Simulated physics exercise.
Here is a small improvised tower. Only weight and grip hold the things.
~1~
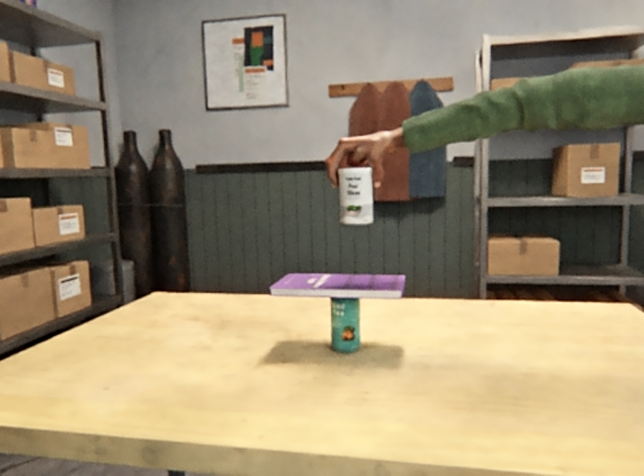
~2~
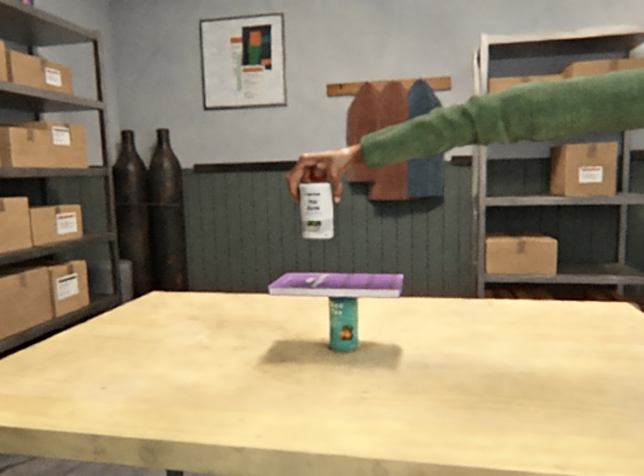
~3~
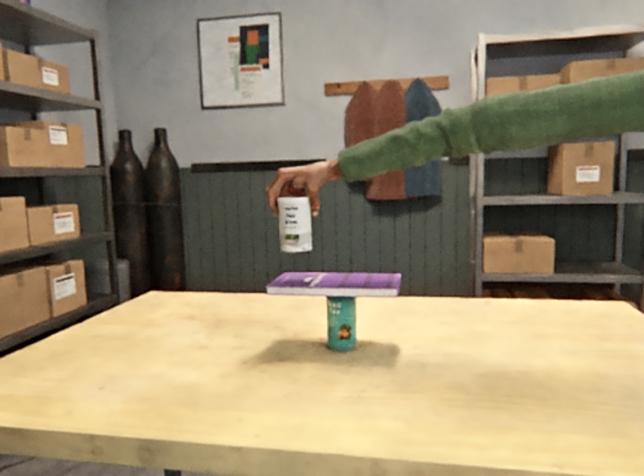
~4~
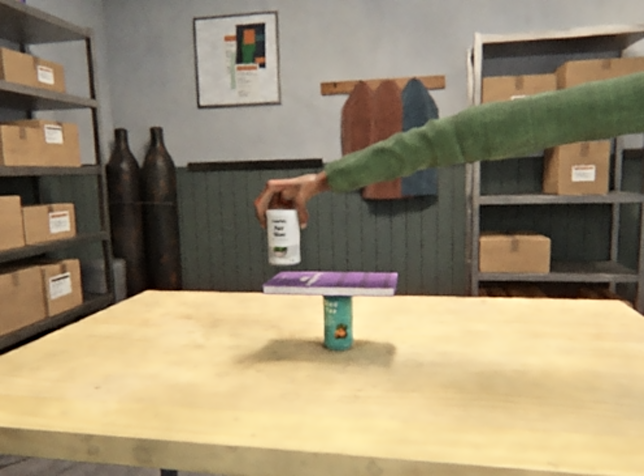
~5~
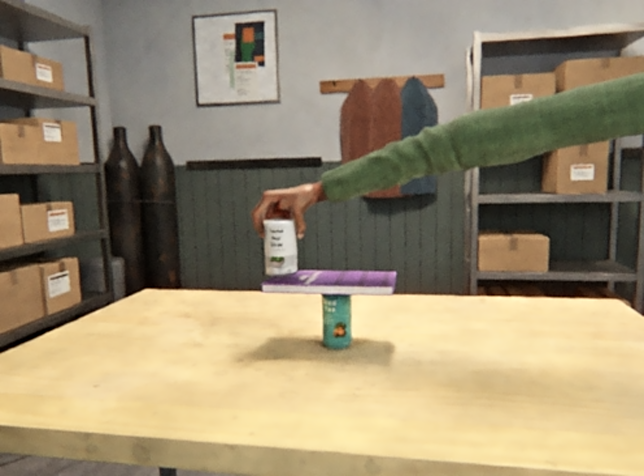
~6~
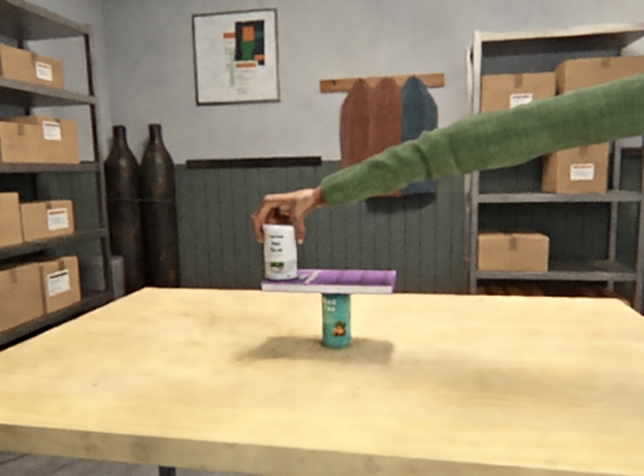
A hand in a green sleeve, reaching in from the right, holds a white tin above a small improvised tower on a pale wooden table, seen from the front in a storeroom with boxes on shelves. A purple book lies flat across an upright turquoise can. The hand lowers the tin leftward onto the book's left end, still gripping it, as the view shifts very slightly.
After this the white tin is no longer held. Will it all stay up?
It gives way.
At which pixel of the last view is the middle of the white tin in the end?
Around (220, 331).
Then, 0.40 s later than the last frame, white tin now fallen; purple book tilted by 63°.
Then, 0.70 s later than the last frame, purple book now fallen; turquoise can moved about its own width.
When it is over, fallen, purple book and white tin; moved from the start, turquoise can. End places, in pixels of the last picture, white tin near (220, 331). The stack loses its balance.
